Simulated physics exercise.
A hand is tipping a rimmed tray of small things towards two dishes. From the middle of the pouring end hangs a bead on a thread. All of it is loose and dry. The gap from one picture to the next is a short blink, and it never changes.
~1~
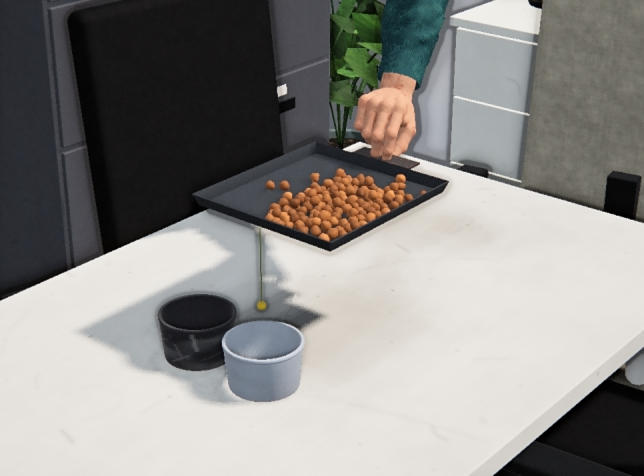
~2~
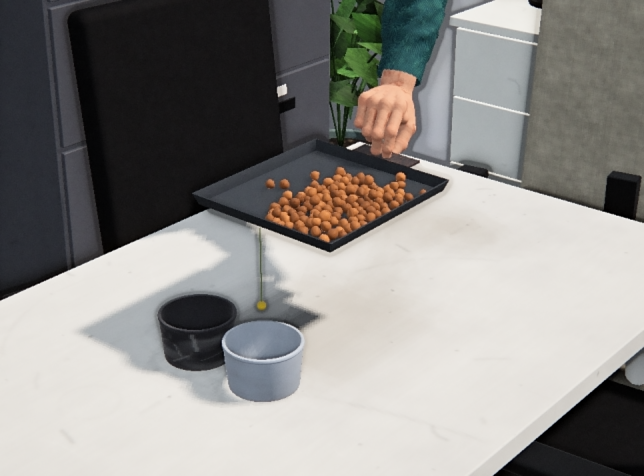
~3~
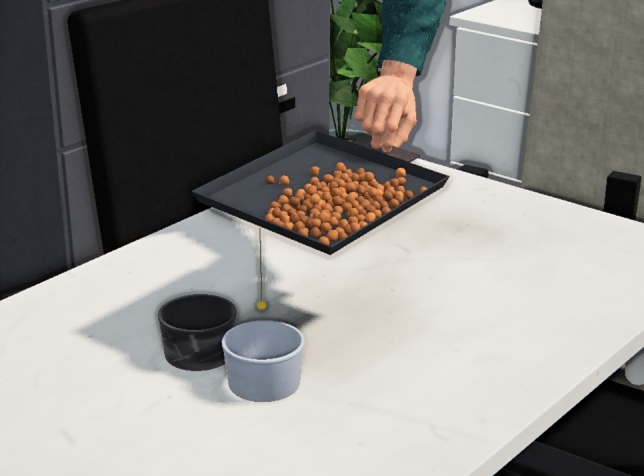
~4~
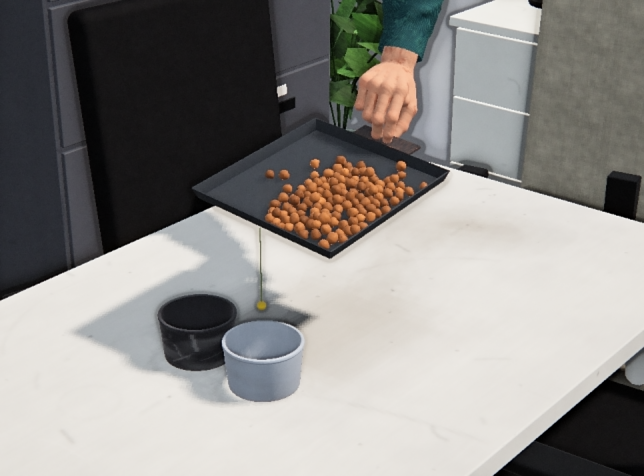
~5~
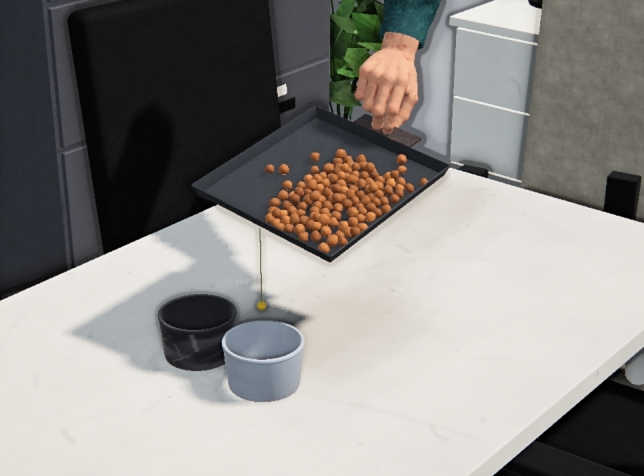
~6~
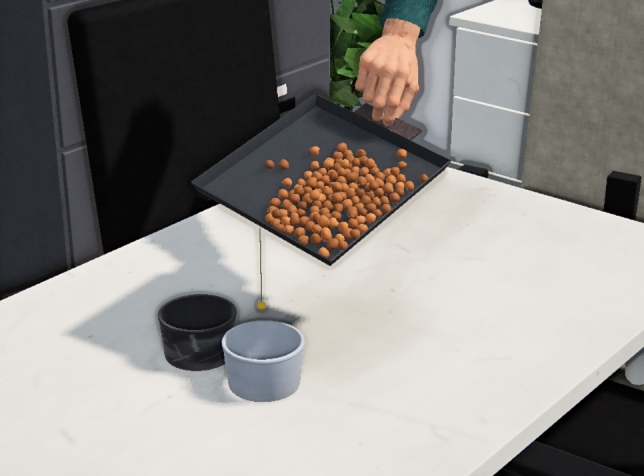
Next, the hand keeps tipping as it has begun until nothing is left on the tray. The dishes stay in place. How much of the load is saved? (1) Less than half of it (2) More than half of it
1, less than half of it.
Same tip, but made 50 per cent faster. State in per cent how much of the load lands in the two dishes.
Roughly 20 percent.
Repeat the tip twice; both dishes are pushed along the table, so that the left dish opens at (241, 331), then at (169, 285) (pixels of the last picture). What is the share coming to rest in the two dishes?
You'd end up with around 30 per cent and then around 0 per cent.
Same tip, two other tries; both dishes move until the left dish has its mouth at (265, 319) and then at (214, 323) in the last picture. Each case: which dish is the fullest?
First place: The rightmost one; second place: The rightmost one.
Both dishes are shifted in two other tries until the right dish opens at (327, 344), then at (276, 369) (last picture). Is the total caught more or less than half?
For the two tries in order: Exceeding half, not as much as half.
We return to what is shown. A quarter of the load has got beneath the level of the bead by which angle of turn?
That would be about 80 degrees from level.
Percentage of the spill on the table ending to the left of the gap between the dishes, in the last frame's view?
Around 0 %.
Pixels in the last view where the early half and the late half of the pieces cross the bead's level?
Half one: (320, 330), half two: (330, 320).
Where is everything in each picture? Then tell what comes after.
The first frame shows corners of the pouring end (199, 194) and (330, 240), level; middle of the load (341, 205), hazelnuts; left dish (171, 343); right dish (237, 373); bead on its thread (262, 305).
The second frame shows corners of the pouring end (199, 193) and (330, 241), level; middle of the load (341, 205).
The third frame shows corners of the pouring end (199, 191) and (330, 244), tipped barely, lowest at the right corner; middle of the load (341, 203).
The fourth frame shows corners of the pouring end (198, 187) and (330, 248), tipped a little, lowest at the right corner; middle of the load (341, 201).
The fifth frame shows corners of the pouring end (198, 184) and (330, 252), tipped a little, lowest at the right corner; middle of the load (341, 199).
The sixth frame shows corners of the pouring end (198, 182) and (330, 256), tipped clearly, lowest at the right corner; middle of the load (341, 197); left dish (171, 343); right dish (237, 373).
Just after the last frame, tray tipped steeply; almost all on the tray; about a tenth outside both; about a tenth in the air.
A moment on, tray tipped past a quarter turn; just a few on the tray; roughly a quarter in the right dish; roughly two thirds outside both; about a tenth in the air.
Further on, tray tipped past a quarter turn; roughly a quarter in the right dish; the larger part outside both.
When it is over, tray tipped past a quarter turn; roughly a quarter in the right dish; not one in the left dish; the larger part outside both.
